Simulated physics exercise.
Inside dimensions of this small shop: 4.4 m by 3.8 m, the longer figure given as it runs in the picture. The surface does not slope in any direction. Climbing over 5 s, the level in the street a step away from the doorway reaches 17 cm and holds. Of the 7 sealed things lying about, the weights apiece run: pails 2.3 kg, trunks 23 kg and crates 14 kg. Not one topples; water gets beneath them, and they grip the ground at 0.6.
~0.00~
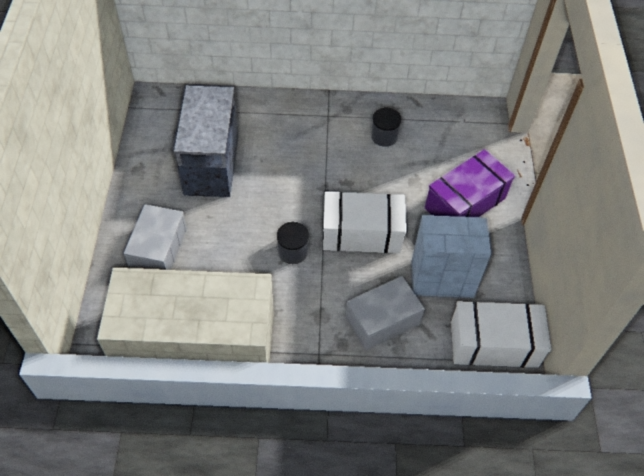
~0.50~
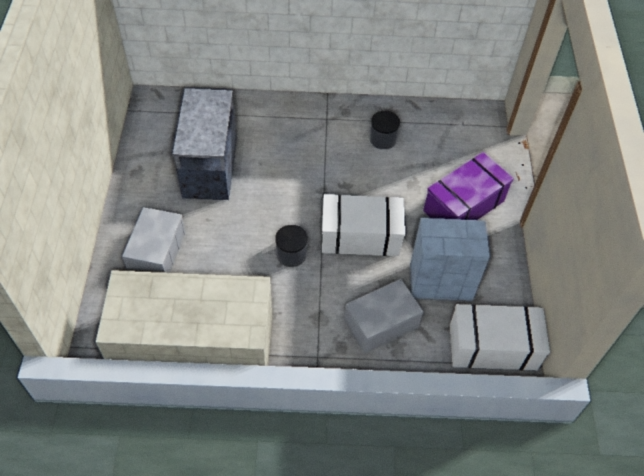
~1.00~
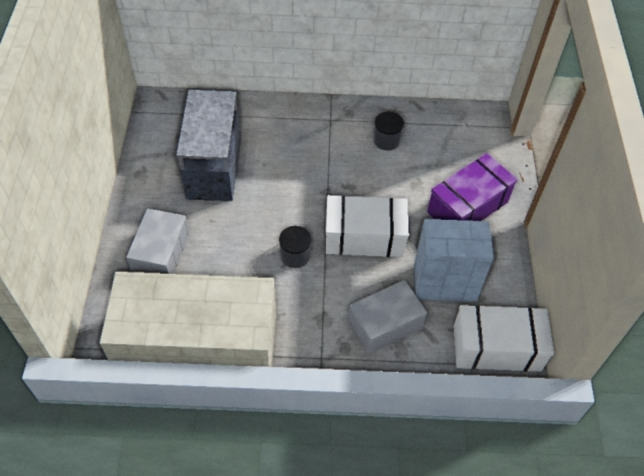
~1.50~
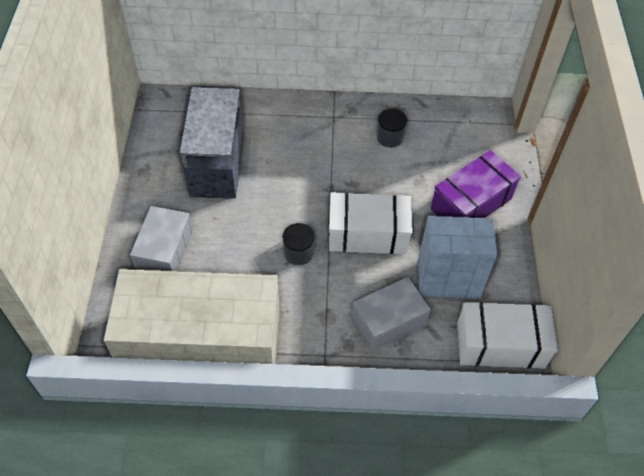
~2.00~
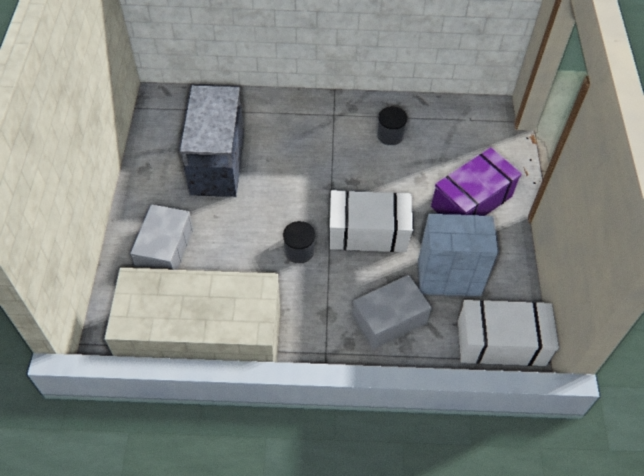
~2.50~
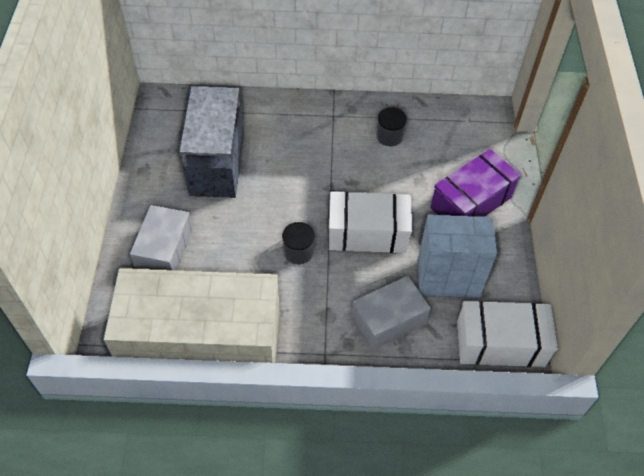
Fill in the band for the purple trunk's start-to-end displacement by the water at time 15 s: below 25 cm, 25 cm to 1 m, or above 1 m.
Displacement band: Above 1 m.
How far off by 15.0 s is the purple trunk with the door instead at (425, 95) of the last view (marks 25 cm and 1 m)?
With that change, the purple trunk edges a short distance.
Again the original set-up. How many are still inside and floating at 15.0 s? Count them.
My tally comes to 7.
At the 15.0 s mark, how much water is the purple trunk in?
Depth: About 12 cm.
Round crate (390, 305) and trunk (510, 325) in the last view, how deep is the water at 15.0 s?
First roughly 9 cm, second roughly 8 cm.
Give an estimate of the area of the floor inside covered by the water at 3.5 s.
I'd put it close to 1.0 m2.
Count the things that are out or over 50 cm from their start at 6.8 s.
That would be 1.
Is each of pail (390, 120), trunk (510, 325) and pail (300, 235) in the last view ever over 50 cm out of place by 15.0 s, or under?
Beyond, within, beyond.
After 3.5 s the purple trunk is near (478, 180), 0.0 m from its start, aground; 0 afloat.
After 6.8 s the purple trunk is near (439, 179), 0.4 m from its start, aground; 1 afloat.
After 11.0 s the purple trunk is near (295, 154), 1.9 m from its start, afloat; 4 afloat.
After 15.0 s the purple trunk is near (249, 183), 2.3 m from its start, afloat; 7 afloat.
